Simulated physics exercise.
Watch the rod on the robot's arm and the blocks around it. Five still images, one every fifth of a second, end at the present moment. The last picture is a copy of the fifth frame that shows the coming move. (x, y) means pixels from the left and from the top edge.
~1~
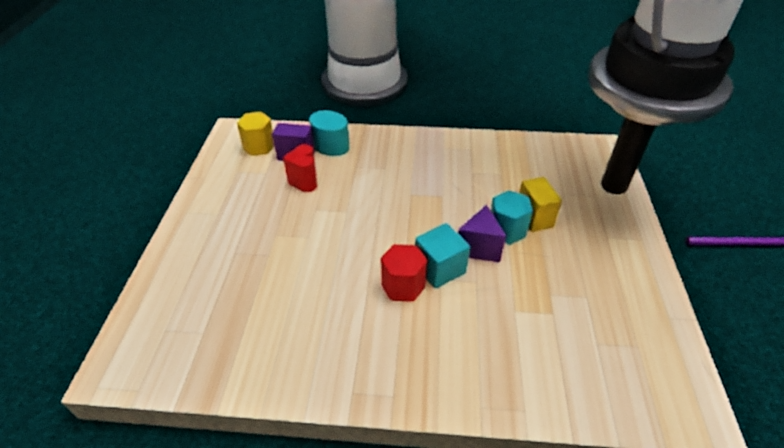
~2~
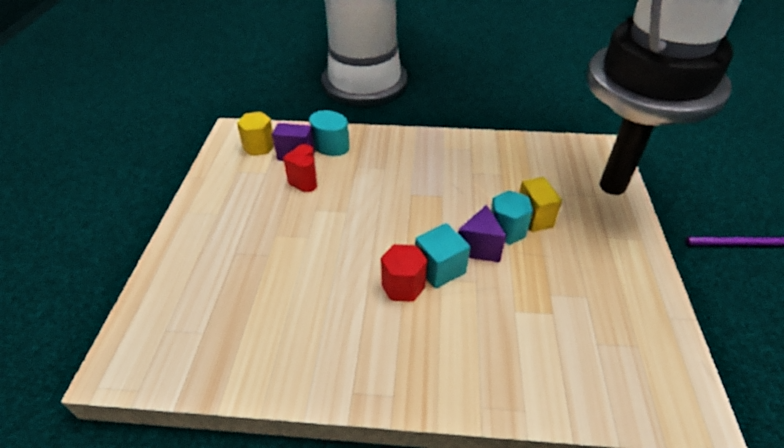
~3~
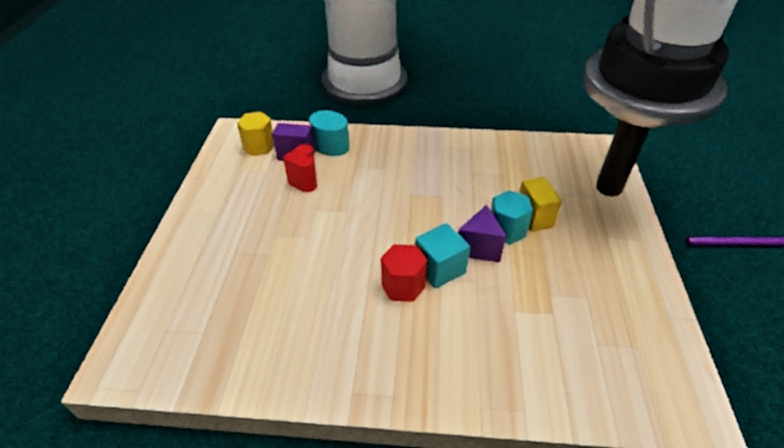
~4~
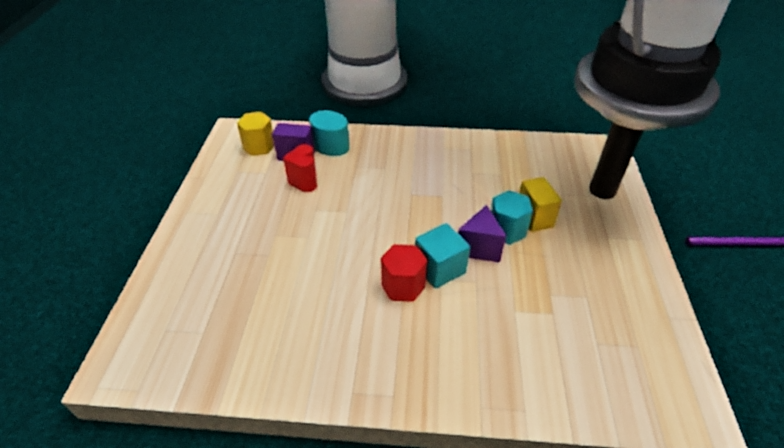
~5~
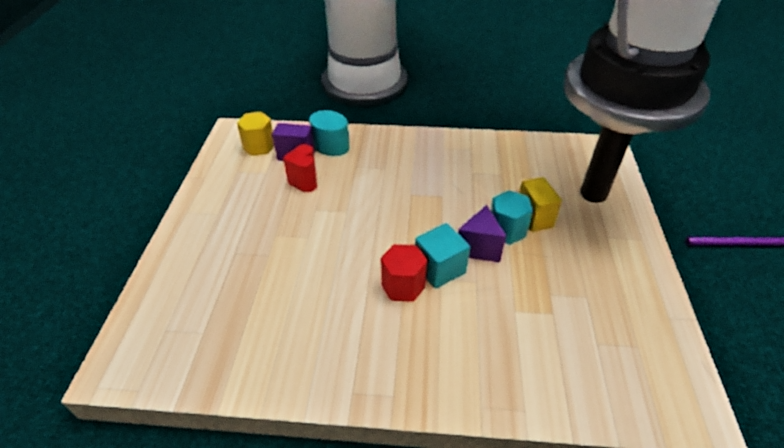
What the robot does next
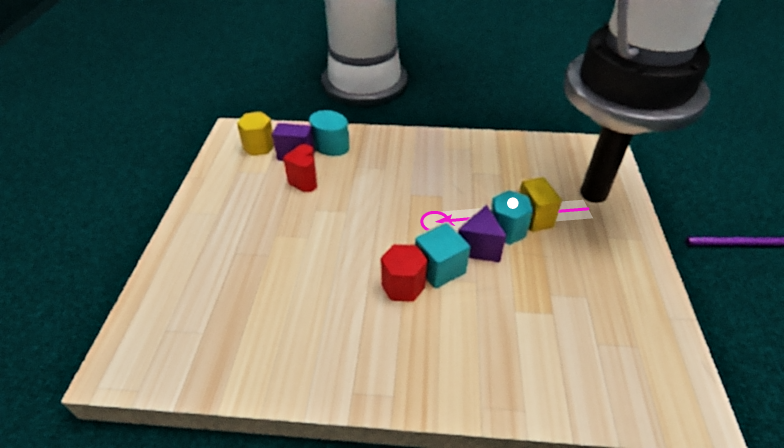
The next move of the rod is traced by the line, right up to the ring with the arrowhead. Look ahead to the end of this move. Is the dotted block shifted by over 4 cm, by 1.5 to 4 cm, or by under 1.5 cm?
By the end of the path, it will have gone past 4 cm.
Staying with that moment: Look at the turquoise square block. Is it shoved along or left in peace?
Displaced.
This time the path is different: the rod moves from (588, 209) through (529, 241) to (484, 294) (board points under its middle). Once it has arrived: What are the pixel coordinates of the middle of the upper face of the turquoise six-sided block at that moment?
I predict (481, 198).
The line goes from (588, 209) to (435, 222); the dot is on the turquoise six-sided block.
On the path given first. One third of the way, rod at (540, 200); turquoise square block at (439, 245); purple triangular piece at (474, 223), turned 25° anticlockwise; turquoise six-sided block at (496, 208), turned 15° clockwise; yellow oblong at (522, 195), turned 25° anticlockwise.
Two thirds of the way, rod at (489, 204); red six-sided block at (376, 269), turned 20° clockwise; turquoise square block at (418, 263), turned 25° clockwise; purple triangular piece at (452, 250), turned 50° anticlockwise; turquoise six-sided block at (463, 227); yellow oblong at (475, 206), turned 55° anticlockwise.
At the end, rod at (436, 209); red six-sided block at (375, 269), turned 15° clockwise; turquoise square block at (417, 264), turned 20° clockwise; purple triangular piece at (457, 269), turned 55° anticlockwise; turquoise six-sided block at (455, 238), turned 35° anticlockwise; yellow oblong at (452, 214), turned 80° anticlockwise.
